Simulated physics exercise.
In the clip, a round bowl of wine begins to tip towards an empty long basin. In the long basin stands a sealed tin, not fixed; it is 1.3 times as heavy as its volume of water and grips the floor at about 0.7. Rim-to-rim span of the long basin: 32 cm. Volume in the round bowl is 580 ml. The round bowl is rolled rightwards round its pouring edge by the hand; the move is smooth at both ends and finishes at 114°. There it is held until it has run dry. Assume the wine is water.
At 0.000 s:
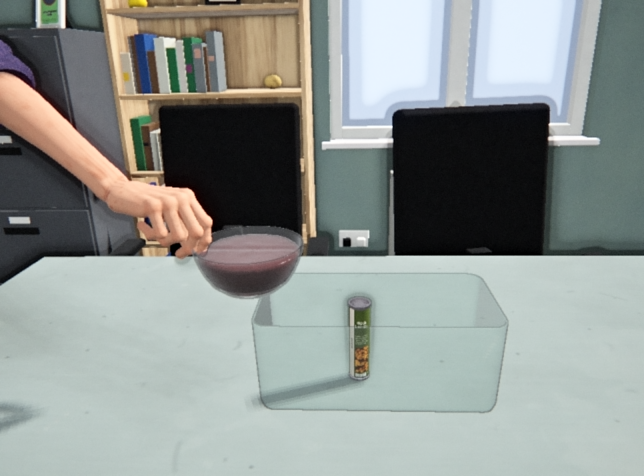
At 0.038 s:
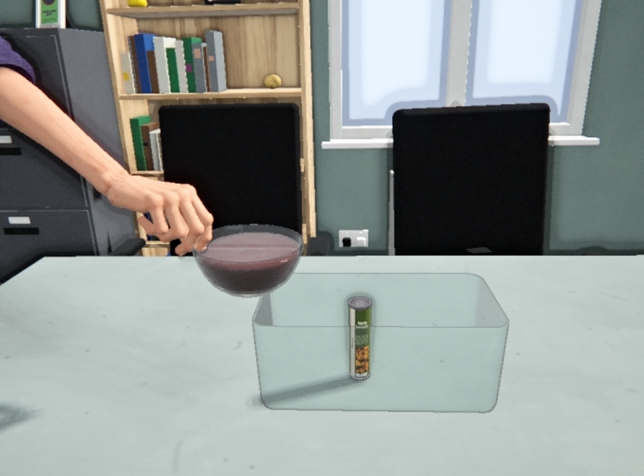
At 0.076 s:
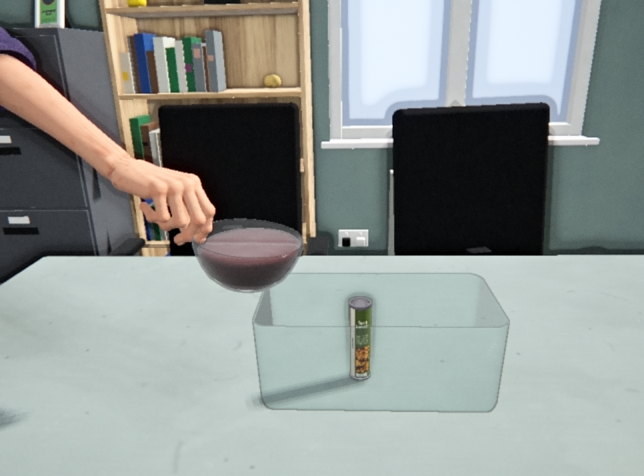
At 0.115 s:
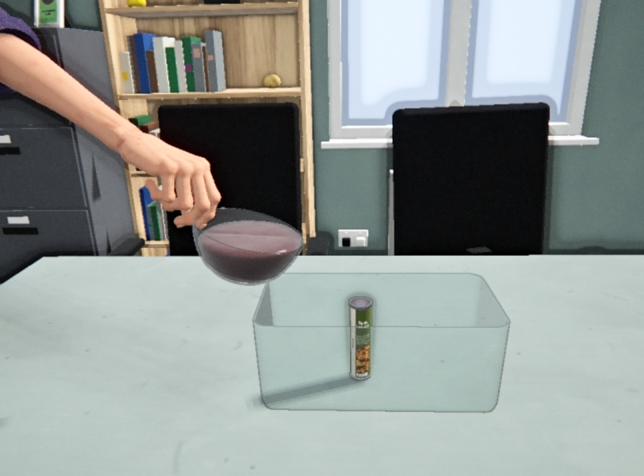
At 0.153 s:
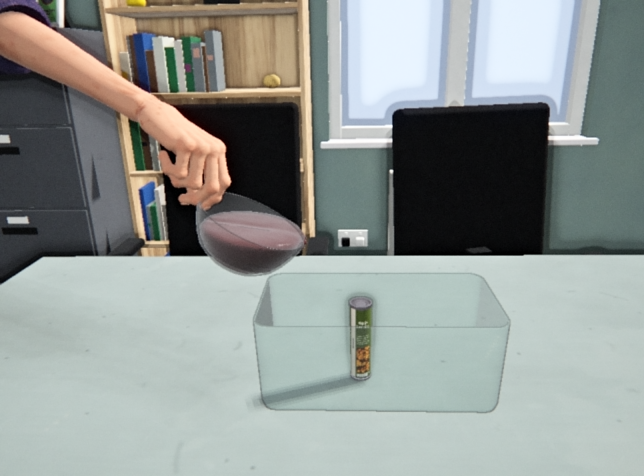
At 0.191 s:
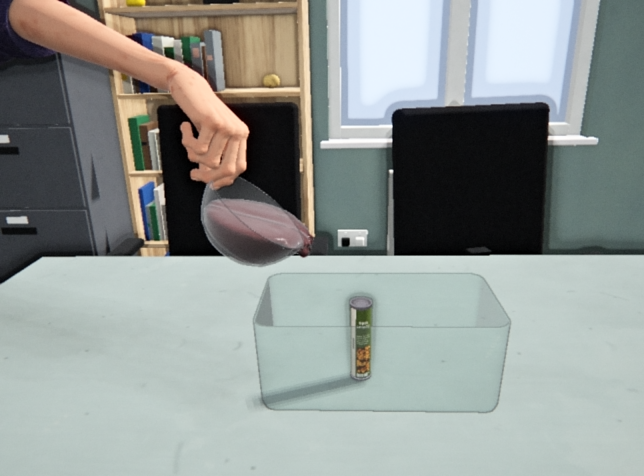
In an office with a wooden bookshelf, grey cabinets and a window behind two black chairs, a fixed view looks slightly down across a pale table. A clear, empty-looking long basin stands on it with a small green-labelled tin visible at its middle, while a hand at left holds a glass bowl of dark red wine. The hand rises and rolls the bowl rightwards, slightly then steeply, until wine reaches its right lip.
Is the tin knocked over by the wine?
No.
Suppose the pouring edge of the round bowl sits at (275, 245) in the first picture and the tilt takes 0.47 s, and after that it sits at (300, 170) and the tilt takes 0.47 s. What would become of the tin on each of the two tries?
Run one: It tumbles. Run two: It does not tip.
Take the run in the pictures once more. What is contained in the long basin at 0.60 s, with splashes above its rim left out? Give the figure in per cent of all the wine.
About 100 %.
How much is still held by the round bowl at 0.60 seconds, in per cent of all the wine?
0 in a hundred, give or take.
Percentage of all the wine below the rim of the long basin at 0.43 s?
28 %, roughly.
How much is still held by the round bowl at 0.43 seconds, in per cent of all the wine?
Near 10 in a hundred.
After 0.43 s the tilt is 111° and 10 per cent is still to pour; the tin stands where it began.
After 0.60 s the tilt is 114° and 0 per cent is still to pour; the tin stands where it began.
After 0.77 s the tilt is 114° and 0 per cent is still to pour; the tin stands where it began.
After 0.97 s the tilt is 114° and 0 per cent is still to pour; the tin stands where it began.
In the end the tin stands where it began.
